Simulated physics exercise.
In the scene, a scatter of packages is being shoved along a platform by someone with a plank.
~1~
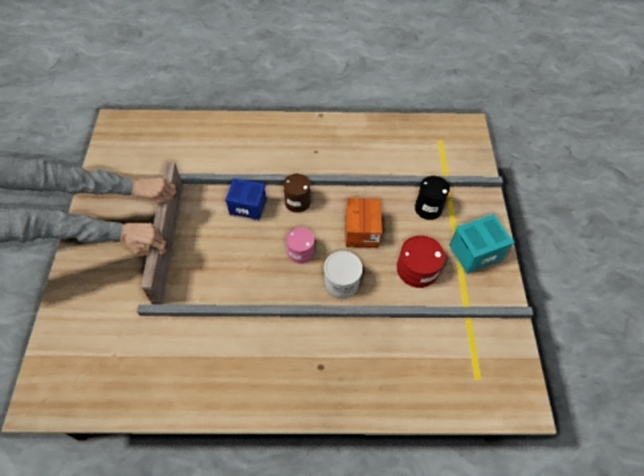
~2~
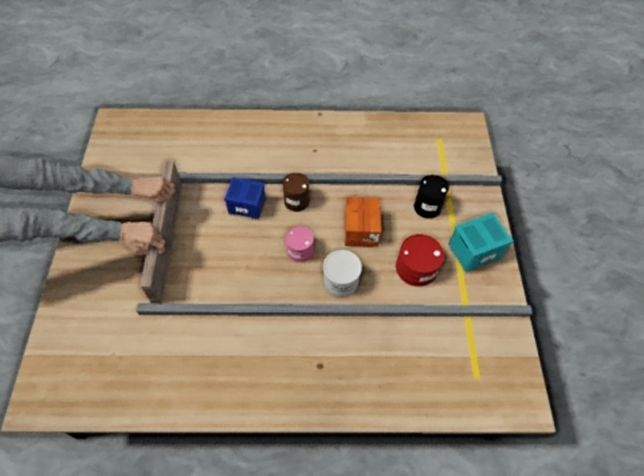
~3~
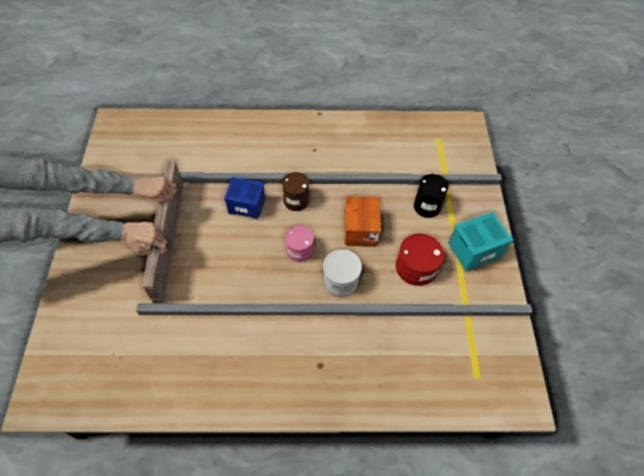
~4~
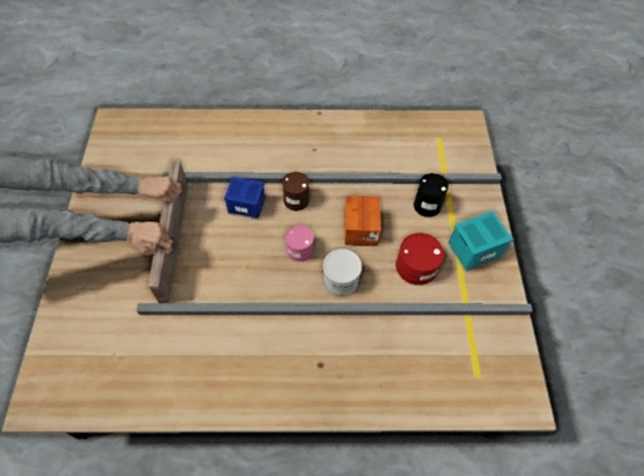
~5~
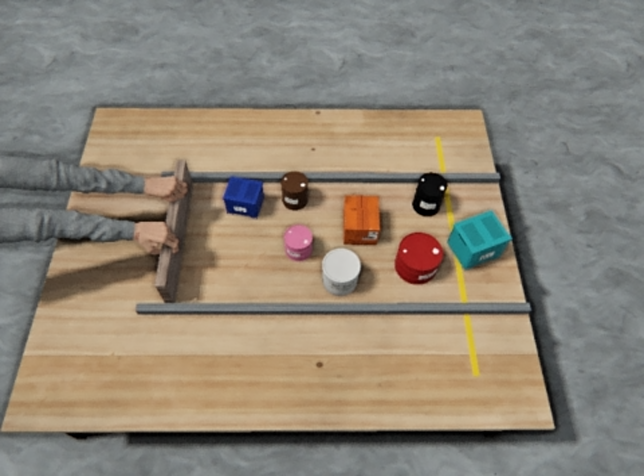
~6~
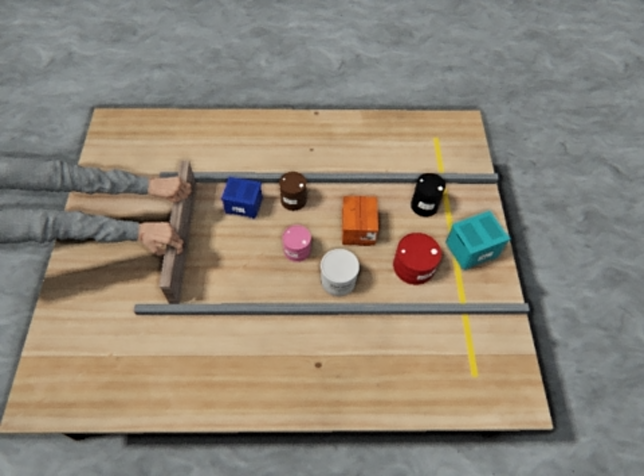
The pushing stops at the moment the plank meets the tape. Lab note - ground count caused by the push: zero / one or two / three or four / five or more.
Ground count: One or two.
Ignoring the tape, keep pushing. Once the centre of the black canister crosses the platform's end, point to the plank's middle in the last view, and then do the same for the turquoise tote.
For the black canister, about (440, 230); for the turquoise tote, about (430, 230).
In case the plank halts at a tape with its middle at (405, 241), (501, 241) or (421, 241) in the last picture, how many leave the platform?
In order, 0, 8 and 0.
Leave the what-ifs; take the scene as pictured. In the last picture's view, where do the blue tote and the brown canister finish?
Roughly at (466, 193) and at (494, 186), in that order.
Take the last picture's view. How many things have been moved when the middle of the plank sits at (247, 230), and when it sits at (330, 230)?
At the first spot the count is 2, and at the second it is 5.
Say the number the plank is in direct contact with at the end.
3.
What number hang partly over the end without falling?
That'd be 3.
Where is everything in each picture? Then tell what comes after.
Turquoise tote (480, 244); black canister (432, 198); red canister (420, 262); plank (164, 231); tape (457, 244), in the first frame.
Black canister (431, 197); plank (163, 230), in the second frame.
Red canister (419, 260); white pail (342, 274), in the third frame.
Turquoise tote (479, 242); pink canister (300, 244), in the fourth frame.
Black canister (429, 195); blue tote (244, 198), in the fifth frame.
Turquoise tote (476, 241); black canister (428, 195); red canister (417, 259); plank (180, 230); tape (453, 241), in the sixth frame.
Early on, none off yet; turquoise tote at rest near (476, 241); black canister at rest near (428, 195); red canister at rest near (417, 259).
A while later, none off yet; turquoise tote at rest near (476, 241); black canister travelled a little near (436, 196); red canister moving near (420, 258).
Finally, the number that fall off is one or two; lost, black canister and turquoise tote.
